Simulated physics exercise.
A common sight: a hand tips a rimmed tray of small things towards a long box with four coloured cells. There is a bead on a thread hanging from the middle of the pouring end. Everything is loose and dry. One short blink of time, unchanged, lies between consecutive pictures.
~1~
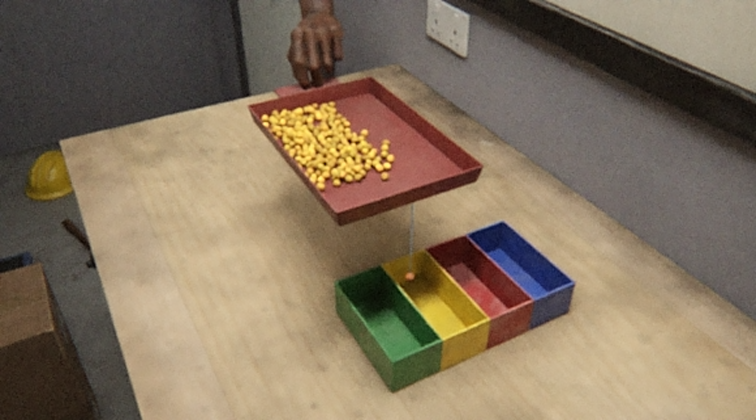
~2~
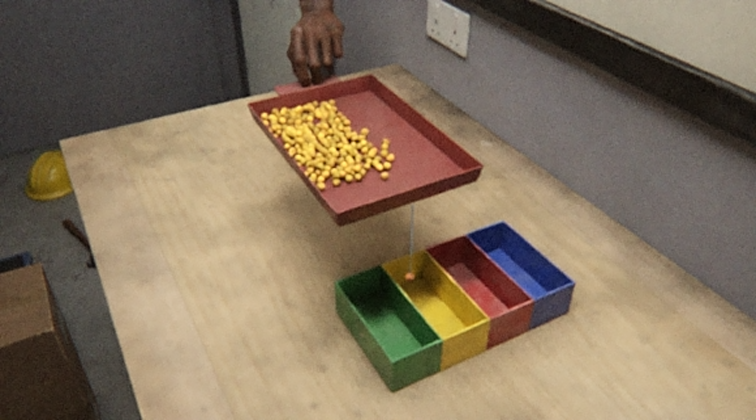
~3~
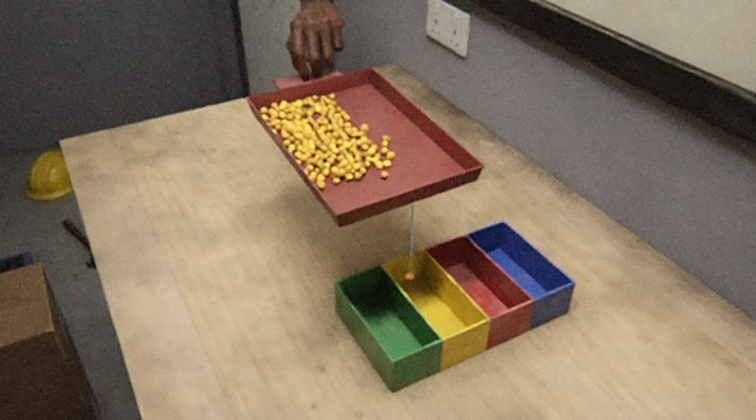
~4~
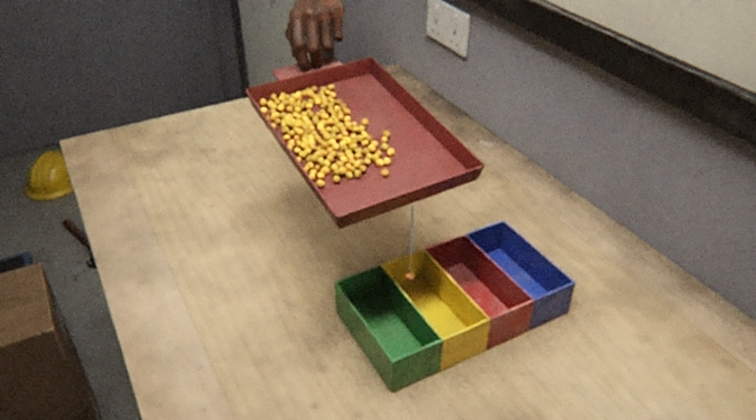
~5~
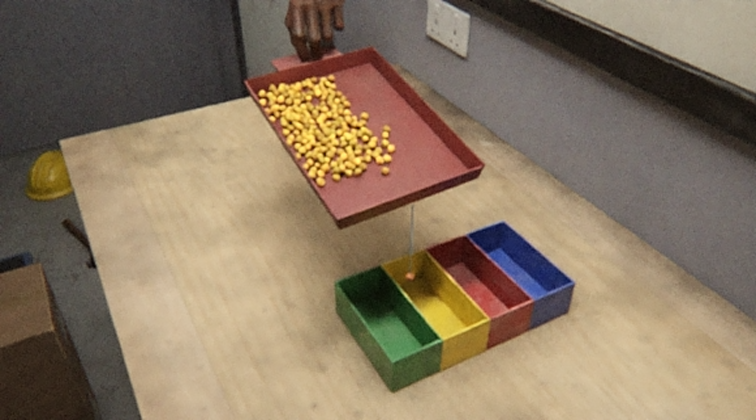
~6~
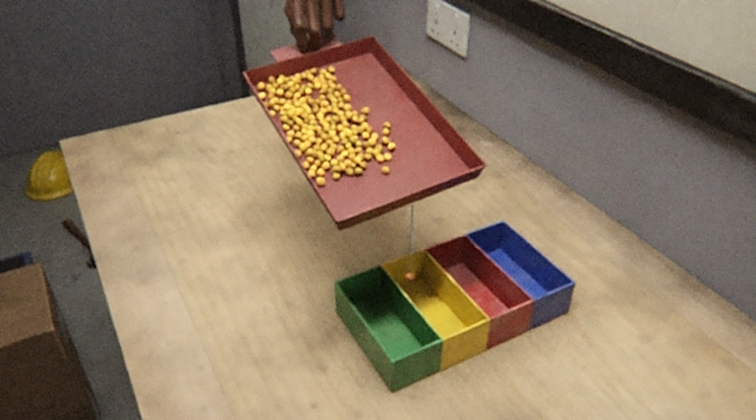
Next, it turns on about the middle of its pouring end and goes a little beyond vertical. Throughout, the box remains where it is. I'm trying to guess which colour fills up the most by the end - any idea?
Go with green; that cell ends fullest.
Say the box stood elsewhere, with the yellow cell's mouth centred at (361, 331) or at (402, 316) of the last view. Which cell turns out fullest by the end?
Try 1: The yellow cell. Try 2: Green.
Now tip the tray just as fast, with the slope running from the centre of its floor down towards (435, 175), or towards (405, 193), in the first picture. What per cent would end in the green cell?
Somewhere close to 0 % the first time, 40 % the second.
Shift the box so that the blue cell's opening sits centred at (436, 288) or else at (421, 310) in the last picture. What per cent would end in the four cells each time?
In order: 90 per cent and 100 per cent.
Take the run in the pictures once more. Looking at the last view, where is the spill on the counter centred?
Centre: Roughly (353, 390).
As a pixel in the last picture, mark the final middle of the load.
Near (384, 366).
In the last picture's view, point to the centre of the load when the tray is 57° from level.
Look close to (357, 176) in the last picture.
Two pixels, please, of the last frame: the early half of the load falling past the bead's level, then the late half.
Close to (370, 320), then close to (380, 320).
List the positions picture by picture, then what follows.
The first picture shows corners of the pouring end at (339, 209) and (478, 165), level; middle of the load at (324, 143), puffed corn balls; bead on its thread at (410, 277); green cell at (417, 363); yellow cell at (465, 342); red cell at (510, 322); blue cell at (552, 303).
The second picture shows corners of the pouring end at (339, 209) and (478, 165), level; middle of the load at (324, 141).
The third picture shows corners of the pouring end at (339, 210) and (478, 164), tipped barely, lowest at the left corner; middle of the load at (323, 138).
The fourth picture shows corners of the pouring end at (339, 212) and (479, 164), tipped a little, lowest at the left corner; middle of the load at (323, 132).
The fifth picture shows corners of the pouring end at (340, 214) and (480, 164), tipped a little, lowest at the left corner; middle of the load at (323, 127).
The sixth picture shows corners of the pouring end at (340, 217) and (480, 164), tipped a little, lowest at the left corner; middle of the load at (323, 122); green cell at (417, 363); yellow cell at (465, 342); red cell at (510, 322); blue cell at (552, 303).
Soon, tray tipped steeply; nearly all on the tray; a stray few in the green cell; a stray few falling or outside the box.
A while on, tray tipped right over; most on the tray; a stray few in the green cell; about a quarter falling or outside the box.
Towards the end, tray tipped past a quarter turn; about half in the green cell; a small part in the yellow cell; about half falling or outside the box.
Finally, tray tipped past a quarter turn; about half in the green cell; a small part in the yellow cell; none in the red cell; none in the blue cell; about half outside the box.
